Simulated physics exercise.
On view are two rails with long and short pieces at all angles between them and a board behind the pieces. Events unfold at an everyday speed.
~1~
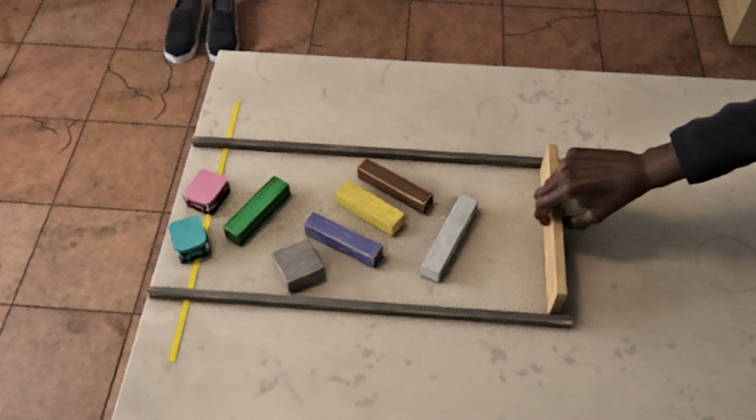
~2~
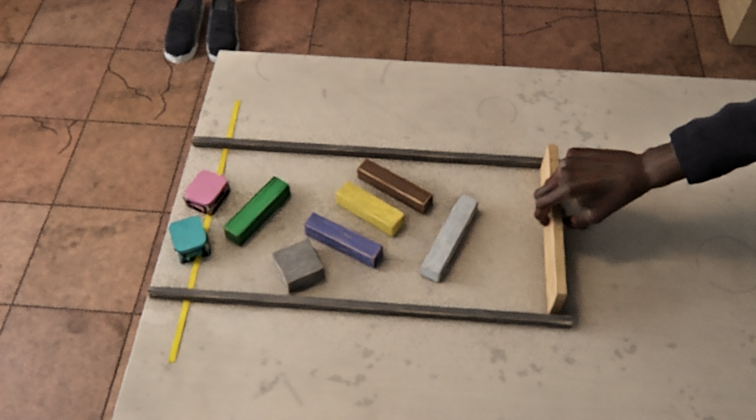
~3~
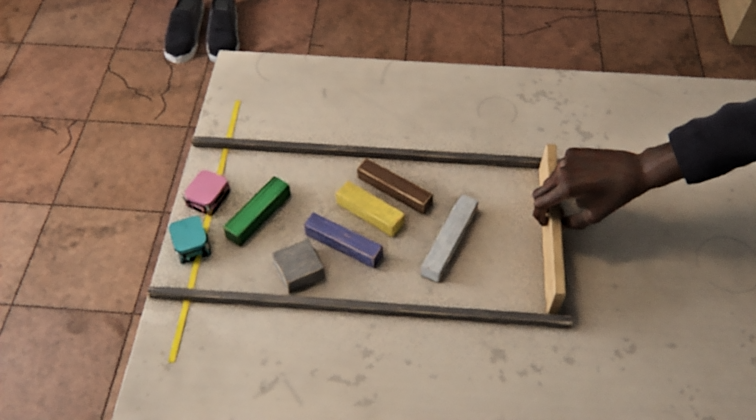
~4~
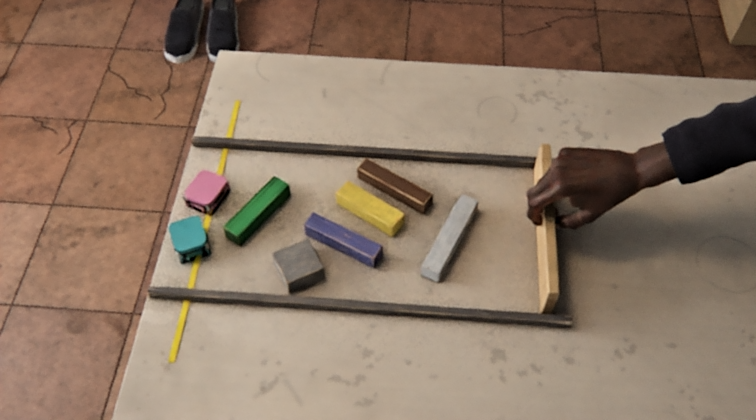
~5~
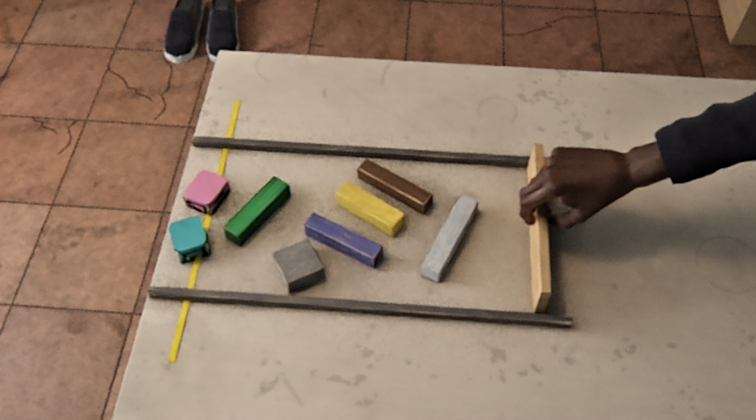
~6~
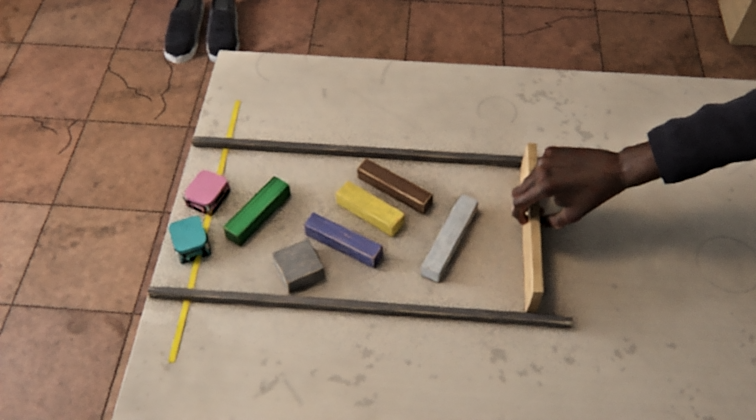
Hand sliding a wooden board slowly left between two rails, with coloured sticks, a grey block and two small cases lying still.
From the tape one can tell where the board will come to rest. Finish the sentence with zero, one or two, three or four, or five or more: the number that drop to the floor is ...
The number that drop to the floor is five or more.
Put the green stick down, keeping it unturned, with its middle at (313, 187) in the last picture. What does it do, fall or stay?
If so, it ends up falling.
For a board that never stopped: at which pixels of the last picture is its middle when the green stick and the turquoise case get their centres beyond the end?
Roughly (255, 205); roughly (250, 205).
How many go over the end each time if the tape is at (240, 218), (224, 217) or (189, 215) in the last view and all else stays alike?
It would be 3, 3 and 7.
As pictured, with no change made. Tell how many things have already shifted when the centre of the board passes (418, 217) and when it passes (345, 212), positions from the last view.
One spot: 3. Other spot: 6.
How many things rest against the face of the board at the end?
Number in contact with it: 1.
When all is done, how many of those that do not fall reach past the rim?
Overhanging ones - 1.
Soon after, none off yet; turquoise case at rest near (190, 240); pink case at rest near (207, 193); green stick at rest near (258, 210).
At rest, the number that fall off is five or more; fallen, brown stick, yellow bar, blue bar, green stick, pink case and turquoise case.
